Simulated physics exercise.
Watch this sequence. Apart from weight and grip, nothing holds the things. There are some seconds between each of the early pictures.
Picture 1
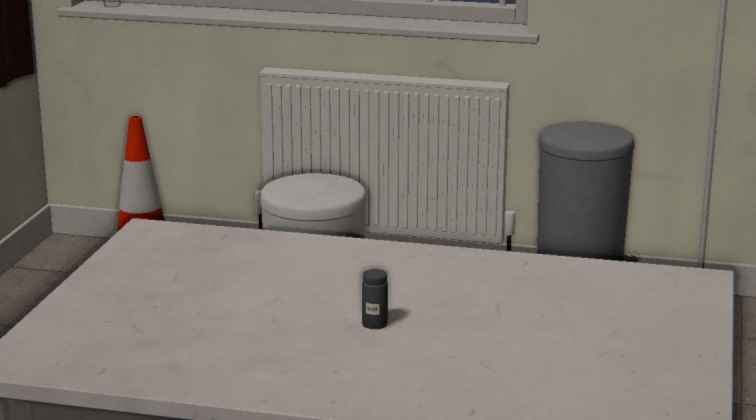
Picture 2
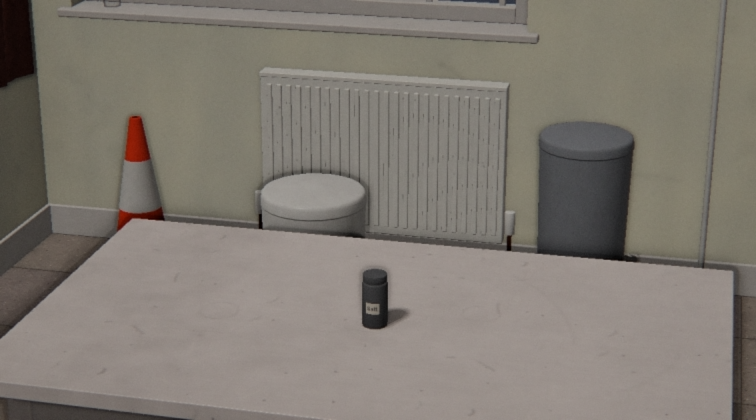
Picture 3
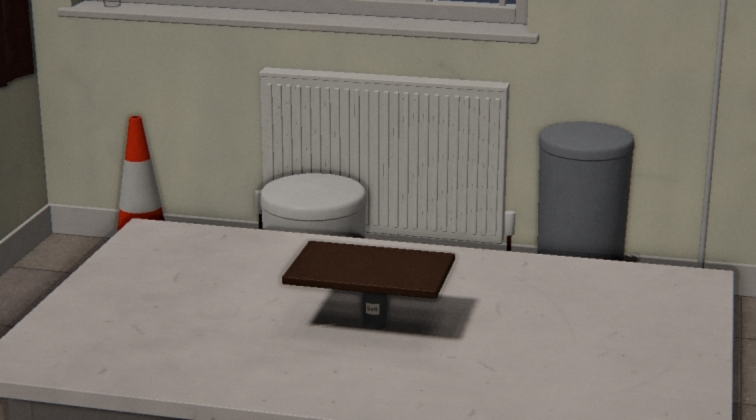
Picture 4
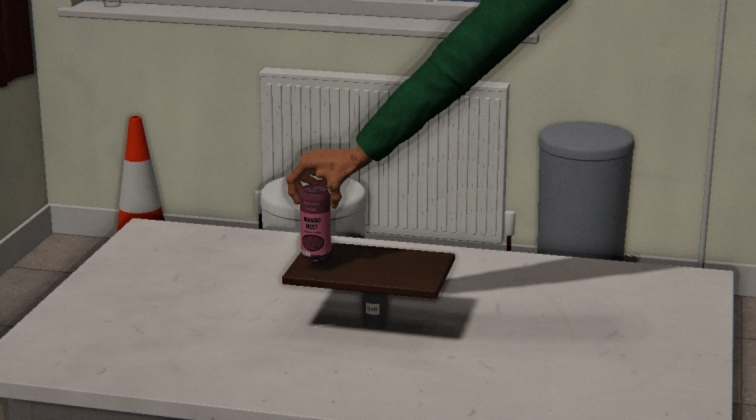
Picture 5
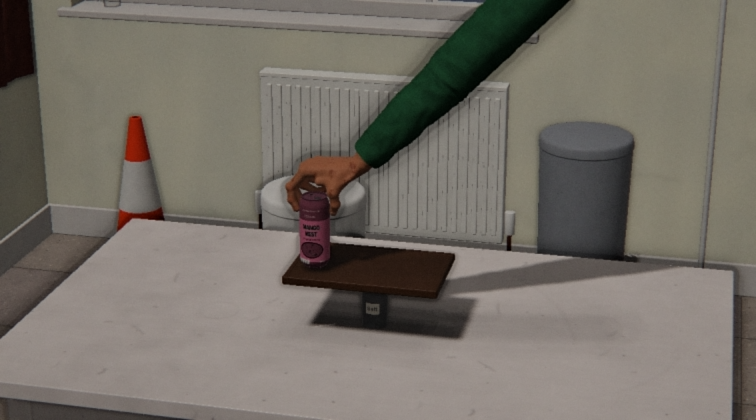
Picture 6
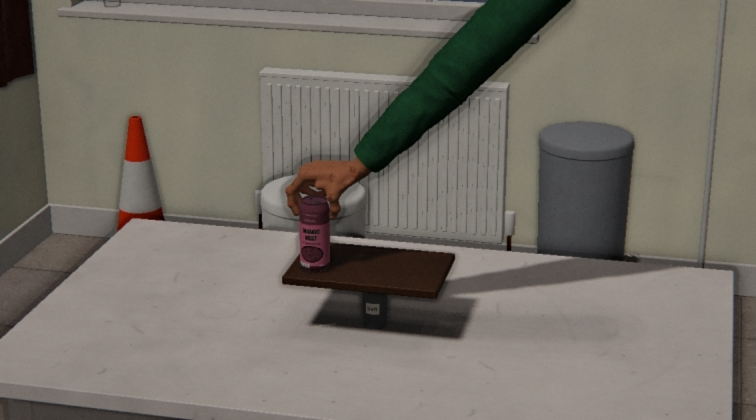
The clip shows a small dark container on a pale table, then a flat brown lid resting across its top. A hand in a green sleeve lowers a pink can onto the lid's left end and keeps hold of it.
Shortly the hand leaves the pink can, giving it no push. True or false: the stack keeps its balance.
False.
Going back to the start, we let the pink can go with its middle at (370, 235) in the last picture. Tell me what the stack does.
After that, it remains intact.
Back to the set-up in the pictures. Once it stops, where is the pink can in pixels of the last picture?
End position in the final view: Approximately (247, 307).
Then, 0.30 s after the last picture, pink can now fallen; brown lid tipped 34° from how it was.
Then, 0.50 s after the last picture, brown lid tipped 52° from how it was.
Then, 1.00 s after the last picture, brown lid tipped 35° from how it was.
At rest, fallen, pink can; tipped over in the stack, brown lid; grey shaker in place. Seen from the same camera at the end, pink can near (247, 307). The stack loses its balance.
